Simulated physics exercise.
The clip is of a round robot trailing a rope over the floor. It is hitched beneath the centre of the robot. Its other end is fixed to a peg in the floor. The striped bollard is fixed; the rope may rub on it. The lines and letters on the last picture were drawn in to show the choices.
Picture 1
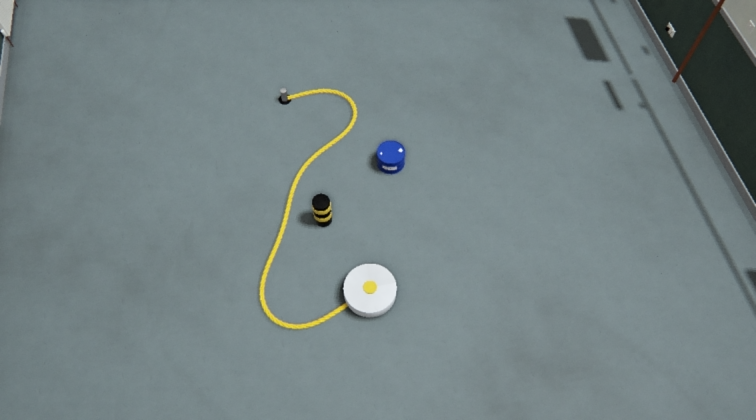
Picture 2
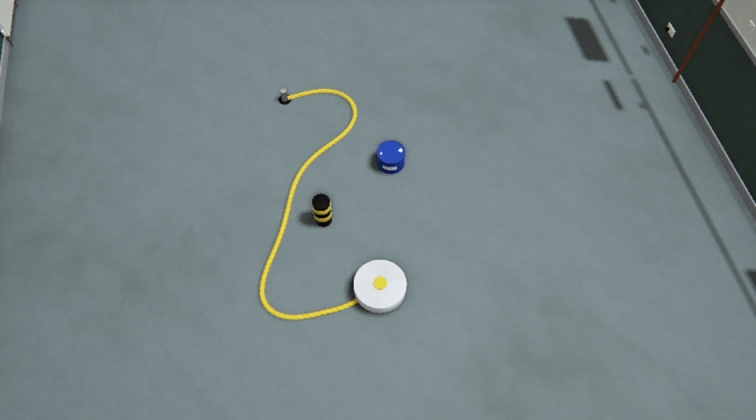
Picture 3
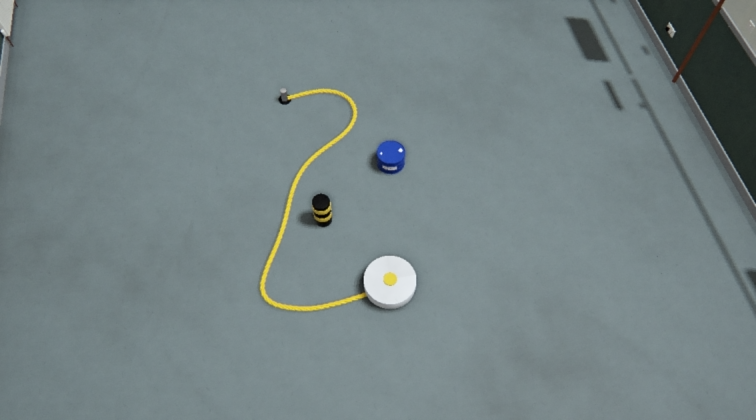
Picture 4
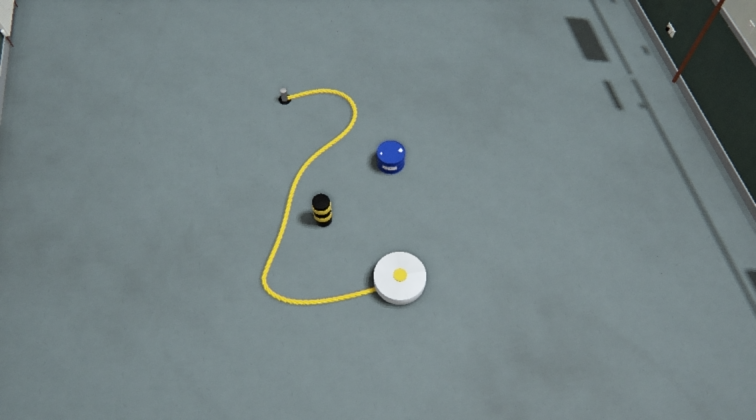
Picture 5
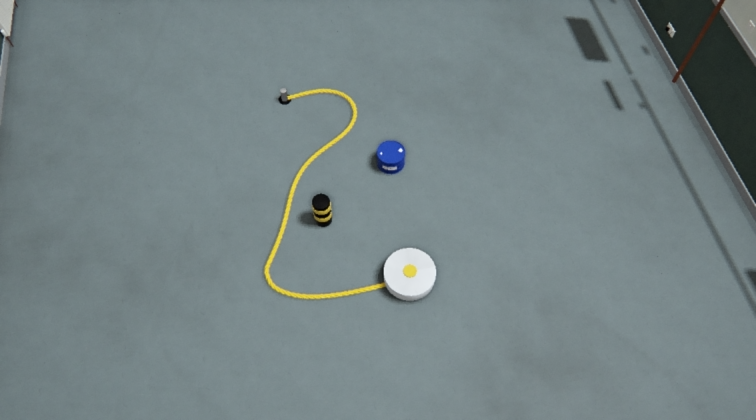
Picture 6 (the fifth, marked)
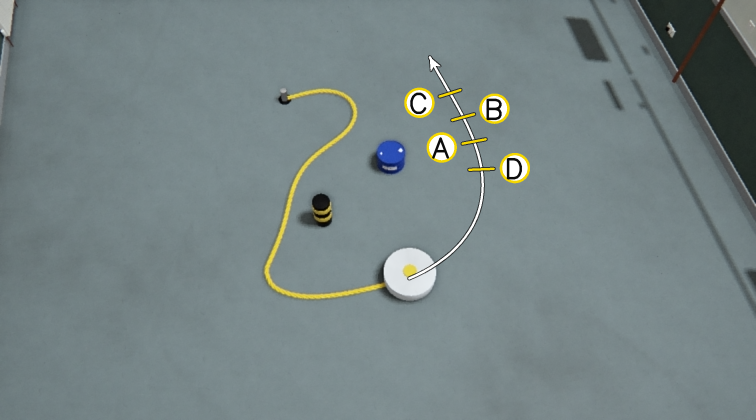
A round white robot slides slightly right and up the floor, trailing a yellow rope.
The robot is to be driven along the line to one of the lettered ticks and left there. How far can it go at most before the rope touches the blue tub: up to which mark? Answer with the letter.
B is the last safe stop.
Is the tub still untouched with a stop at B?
For that mark, yes.
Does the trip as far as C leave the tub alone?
For that mark, no.
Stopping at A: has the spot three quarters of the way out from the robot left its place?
No.
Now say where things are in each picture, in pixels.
Robot (370, 291); peg (284, 95); blue tub (391, 157), in the first frame.
Robot (380, 287); blue tub (391, 157), in the second frame.
Robot (390, 283); peg (284, 95), in the third frame.
Robot (400, 279); bollard (322, 211), in the fourth frame.
Robot (410, 275); blue tub (391, 157); bollard (322, 211); peg (284, 95), in the fifth frame.
On the marked copy, A at (474, 141); B at (463, 117); C at (450, 93); D at (482, 169); the route from (409, 278) via (481, 166) to (430, 57).
Following B. Soon after the start, robot (471, 227), middle of the rope (291, 198).
Later, robot (482, 163), middle of the rope (295, 198).
In the end, robot (464, 112), middle of the rope (313, 208); only the bollard has been touched, if anything.
As for the rest, A is safe but short; C brings the rope against the tub; D is safe but short.
